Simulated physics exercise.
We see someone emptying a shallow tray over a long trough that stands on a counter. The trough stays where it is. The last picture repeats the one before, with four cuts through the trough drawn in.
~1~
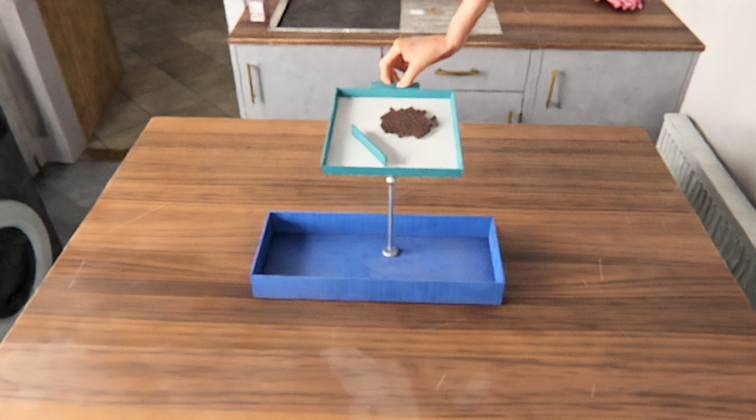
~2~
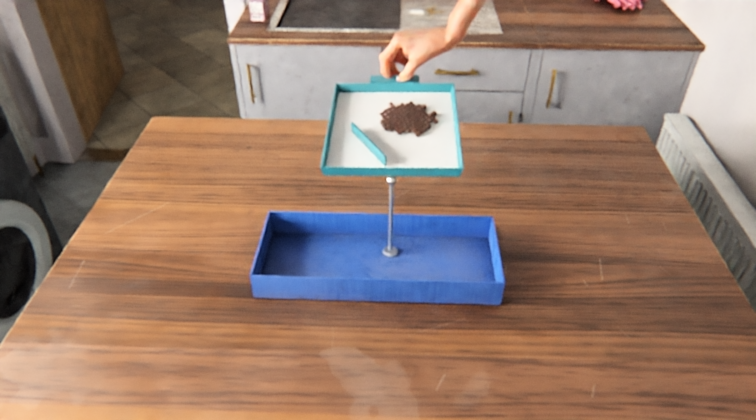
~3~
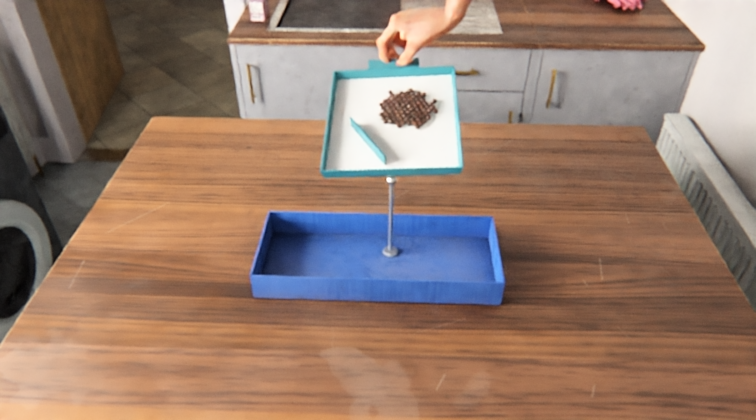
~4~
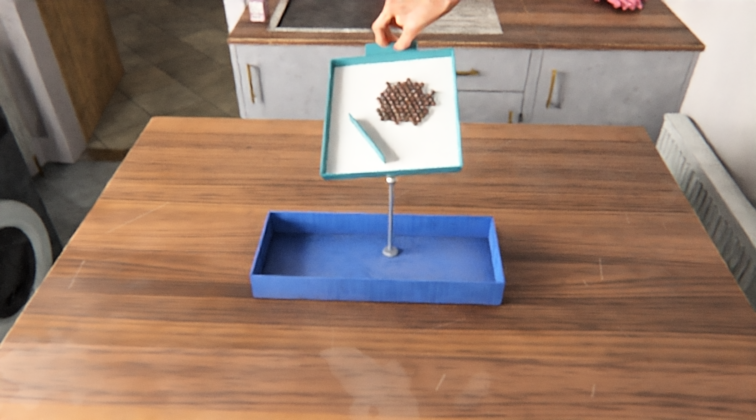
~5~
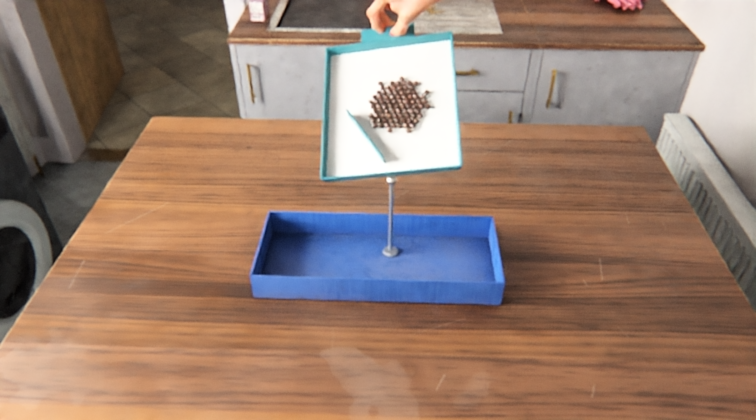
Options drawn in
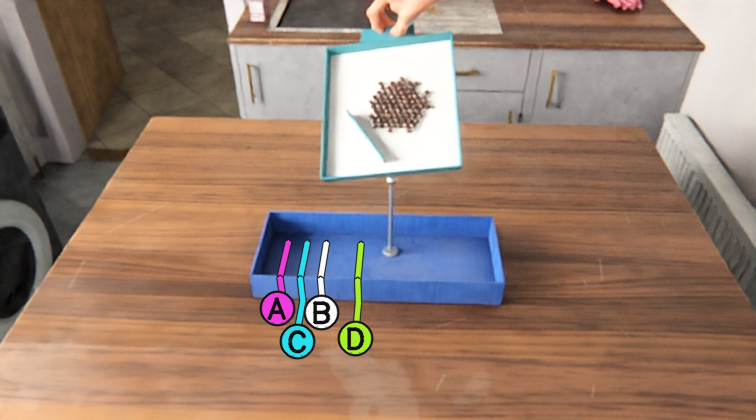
At first, a hand holds the back edge of a shallow teal-rimmed tray of small brown balls, nearly level on a thin stand above a long blue trough. The hand then raises that edge steadily, tilting the tray toward the viewer, and the balls spread slightly and shift a little forward, its front left corner dipping lower.
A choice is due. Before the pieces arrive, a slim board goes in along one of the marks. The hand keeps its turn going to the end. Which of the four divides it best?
Line D.
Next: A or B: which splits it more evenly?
B.
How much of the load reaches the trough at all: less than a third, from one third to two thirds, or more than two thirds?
It is more than two thirds.
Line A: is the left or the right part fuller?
Right.
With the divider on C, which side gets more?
Right.
On the marked copy, line A crosses the front rim at (280, 276); line B crosses the front rim at (320, 278); line C crosses the front rim at (300, 277); line D crosses the front rim at (357, 279).
Choosing A, of what is caught, a stray few on the left of the divider, nearly all on the right.
Choosing B, of what is caught, a small part on the left of the divider, most on the right.
Choosing C, of what is caught, a stray few on the left of the divider, nearly all on the right.
Choosing D, of what is caught, about half on the left of the divider, about half on the right.
